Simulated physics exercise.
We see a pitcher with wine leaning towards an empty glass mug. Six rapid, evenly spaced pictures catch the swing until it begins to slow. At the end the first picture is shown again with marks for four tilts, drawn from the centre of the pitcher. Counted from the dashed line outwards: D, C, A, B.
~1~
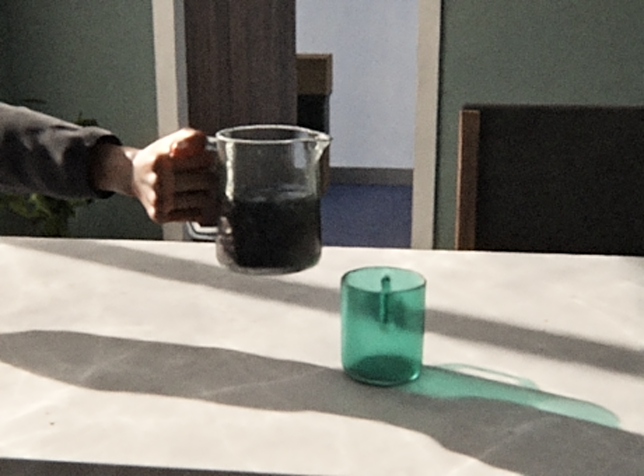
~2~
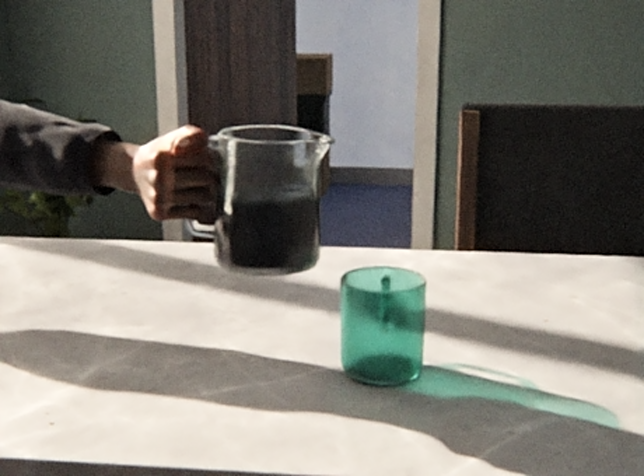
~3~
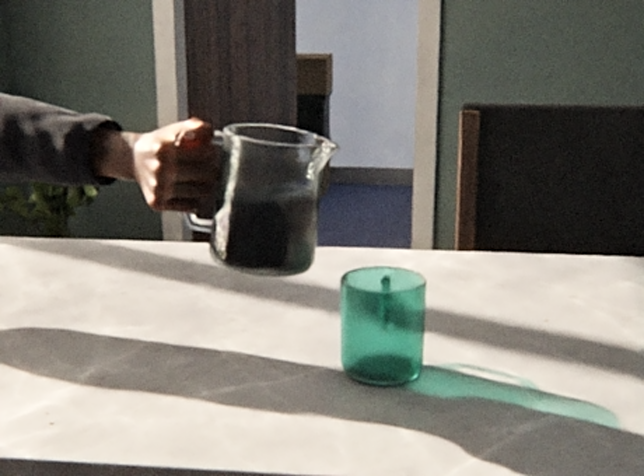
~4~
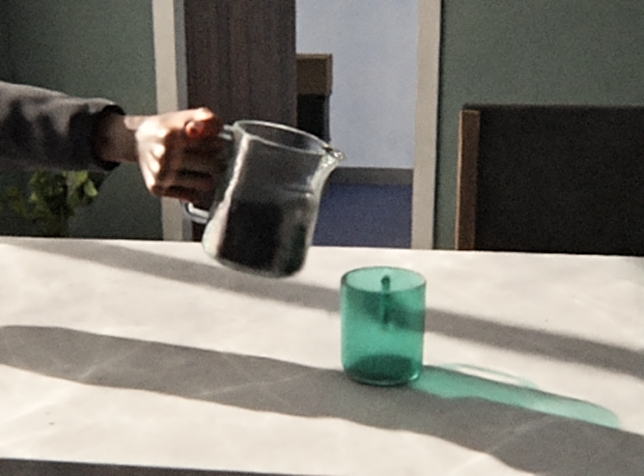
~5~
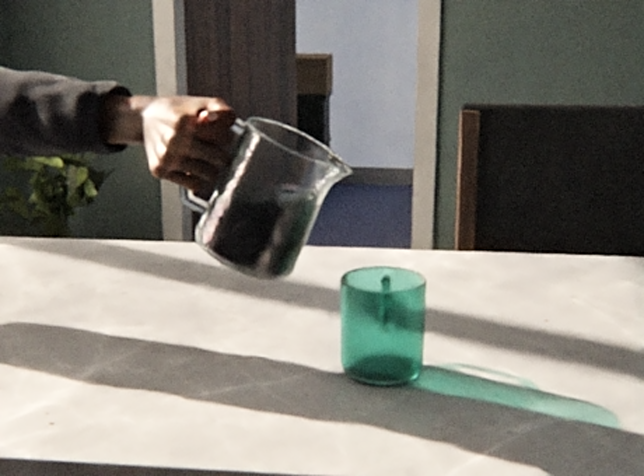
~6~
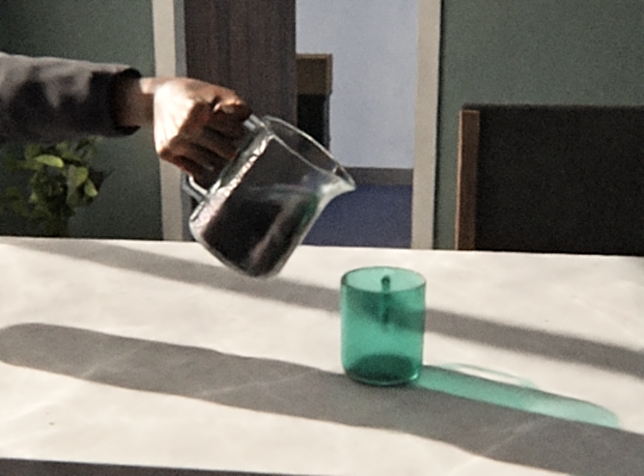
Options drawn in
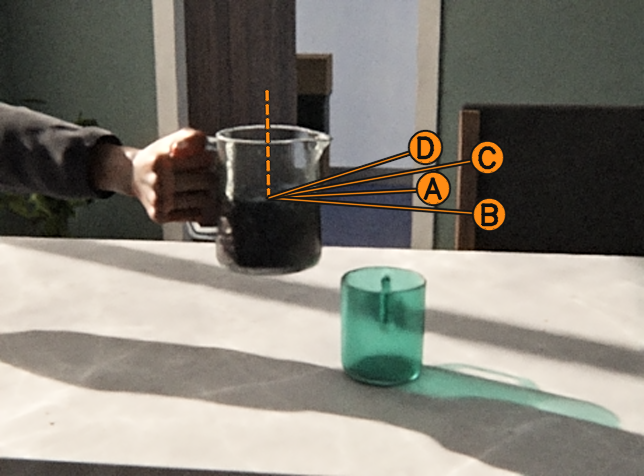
A hand held a clear glass pitcher of dark wine upright above a table, near an empty green glass mug, then gradually tilted it to the right toward the mug, with nothing leaving the lip.
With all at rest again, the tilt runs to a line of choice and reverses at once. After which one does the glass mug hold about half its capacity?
I would pick line C.
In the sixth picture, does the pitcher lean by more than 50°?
No, it does not.
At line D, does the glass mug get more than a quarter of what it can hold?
Yes, it does.
On the marked copy, A at (416, 190); B at (472, 213); C at (470, 161); D at (409, 153).
With A, the glass mug ends with about 66 % of what it can hold.
With B, the glass mug ends with about 78 % of what it can hold; 4 % of the wine is spilt.
With C, the glass mug ends with about 51 % of what it can hold.
With D, the glass mug ends with about 35 % of what it can hold.
